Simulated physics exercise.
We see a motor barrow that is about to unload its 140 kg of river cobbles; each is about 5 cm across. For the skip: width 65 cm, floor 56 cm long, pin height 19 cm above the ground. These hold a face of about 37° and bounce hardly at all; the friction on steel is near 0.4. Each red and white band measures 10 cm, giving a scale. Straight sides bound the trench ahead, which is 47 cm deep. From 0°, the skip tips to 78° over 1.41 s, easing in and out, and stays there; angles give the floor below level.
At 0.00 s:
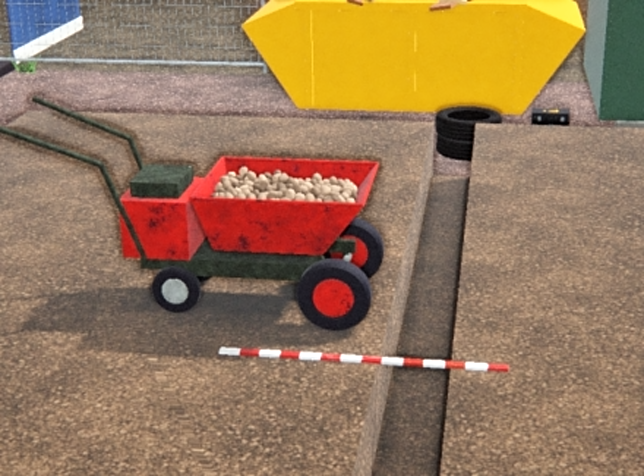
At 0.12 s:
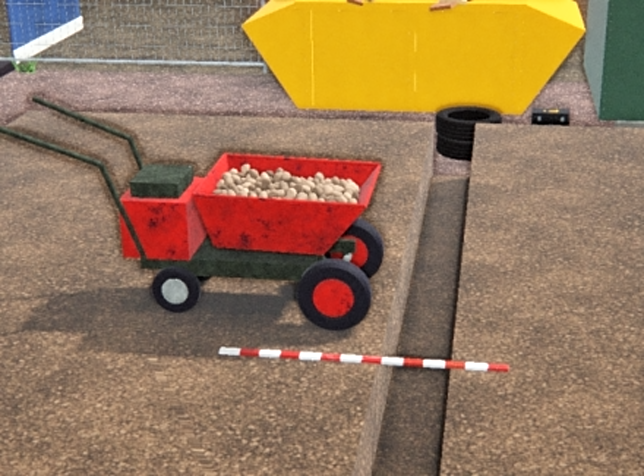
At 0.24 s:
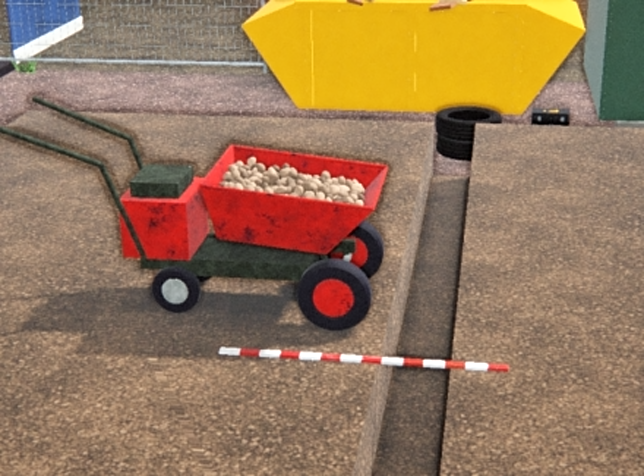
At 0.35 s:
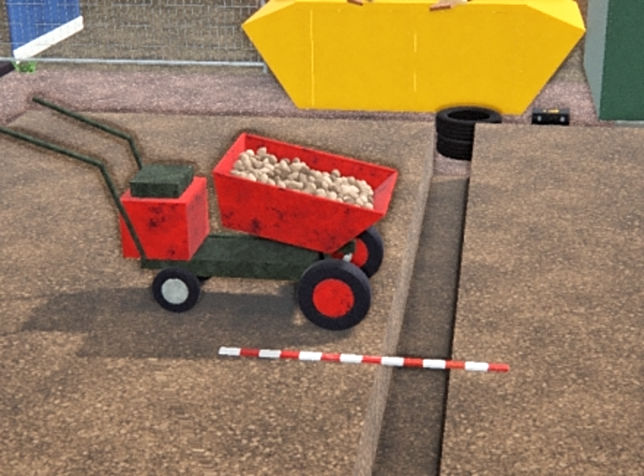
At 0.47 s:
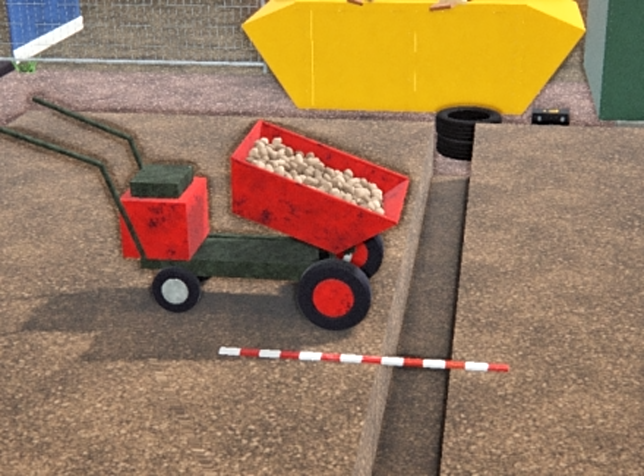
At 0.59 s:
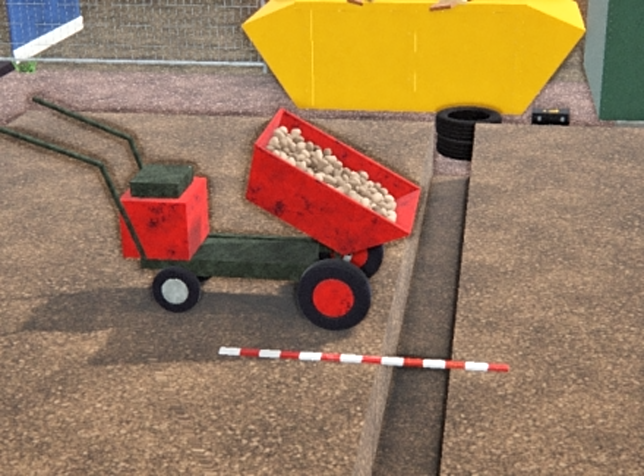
Red skip of a small motor barrow tilting up and forward to the right, carrying pale cobbles beside a narrow trench.
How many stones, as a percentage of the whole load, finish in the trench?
Roughly 31 per cent of the load ends up in the trench.
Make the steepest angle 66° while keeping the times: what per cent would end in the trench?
In that case around 40 percent.
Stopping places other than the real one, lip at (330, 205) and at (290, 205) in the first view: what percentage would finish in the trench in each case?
Estimates: 70 % then 100 %.
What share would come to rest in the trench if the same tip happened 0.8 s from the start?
I'd put it at roughly 25 per cent.
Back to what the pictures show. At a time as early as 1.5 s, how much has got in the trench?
By that point it's something like 5 in a hundred.
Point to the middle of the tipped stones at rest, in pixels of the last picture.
Roughly (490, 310), I'd say.
After 1.1 s the floor is at 66°; 99 % in the skip, 1 % in the trench; the foremost stones are at (454, 277).
After 1.5 s the floor is at 78°; 44 % in the skip, 6 % in the trench, 50 % past the trench; the foremost stones are at (571, 315).
After 1.9 s the floor is at 78°; 12 % in the skip, 17 % in the trench, 71 % past the trench; the foremost stones are past the picture's edge.
After 3.8 s the floor is at 78°; 0 % in the skip, 31 % in the trench, 69 % past the trench; the foremost stones are past the picture's edge.
